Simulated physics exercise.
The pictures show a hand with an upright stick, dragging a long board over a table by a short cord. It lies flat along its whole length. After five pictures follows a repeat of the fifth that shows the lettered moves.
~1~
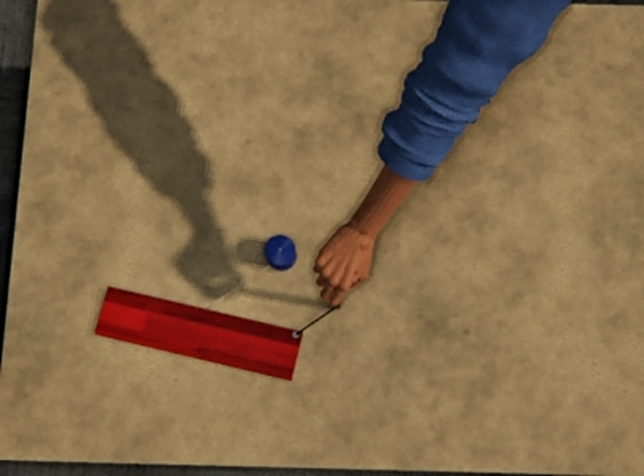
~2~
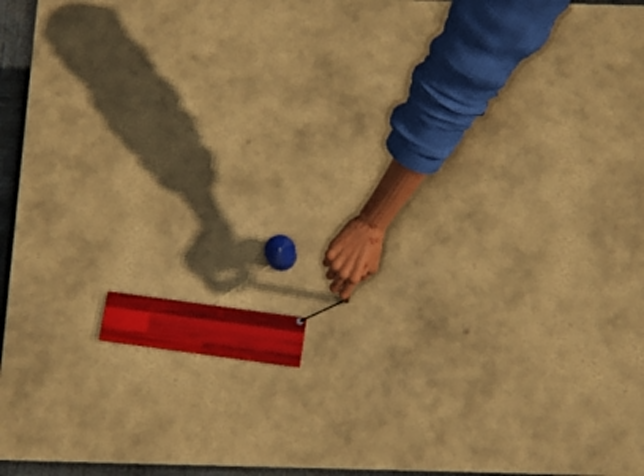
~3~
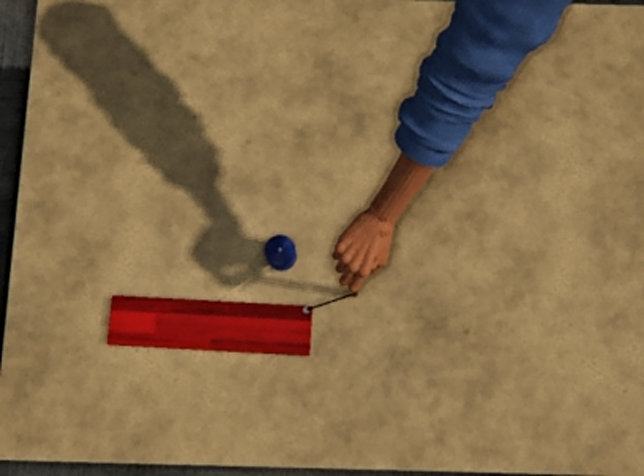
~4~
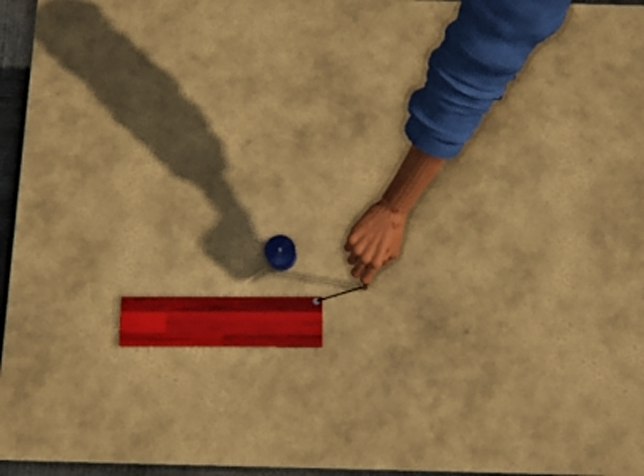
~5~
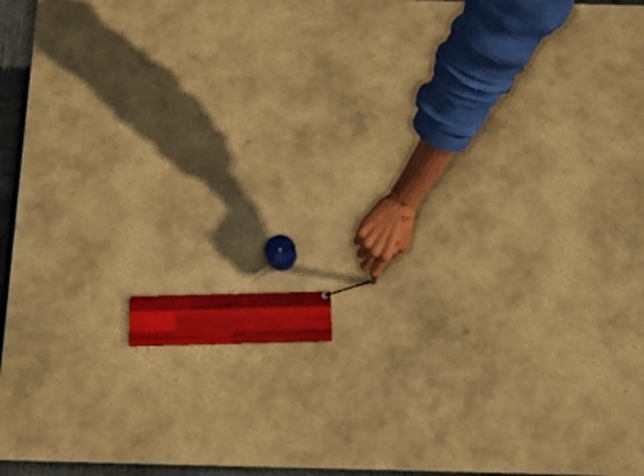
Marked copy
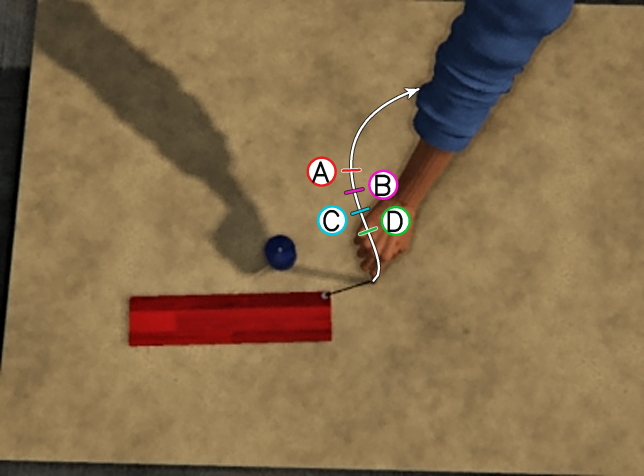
Red board sliding slightly right and swinging level as a blue-sleeved hand pulls its corner by a cord, beside a still blue tin.
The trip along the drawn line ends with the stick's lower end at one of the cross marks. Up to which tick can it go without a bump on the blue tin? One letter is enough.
It can go as far as D.
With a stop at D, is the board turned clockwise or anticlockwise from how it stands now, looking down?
For that mark, anticlockwise.
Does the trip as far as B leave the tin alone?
No.
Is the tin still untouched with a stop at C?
No.
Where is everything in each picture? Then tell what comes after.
In the first frame, red board (199, 333); blue tin (281, 253).
In the second frame, red board (203, 329); blue tin (281, 253).
In the third frame, red board (210, 325); blue tin (281, 253).
In the fourth frame, red board (221, 321); blue tin (281, 253).
In the fifth frame, red board (230, 318); blue tin (281, 253).
On the marked copy, A at (351, 170); B at (354, 191); C at (360, 211); D at (368, 231); the route from (373, 281) via (351, 166) to (419, 89).
Following D. Soon after the start, foot of the stick (378, 263), middle of the board (241, 314).
Later, foot of the stick (374, 247), middle of the board (245, 311).
In the end, foot of the stick (368, 232), middle of the board (247, 307); nothing has been touched.
As for the rest, A is too far, the tin has been hit; B is too far, the tin has been hit; C is too far, the tin has been hit.
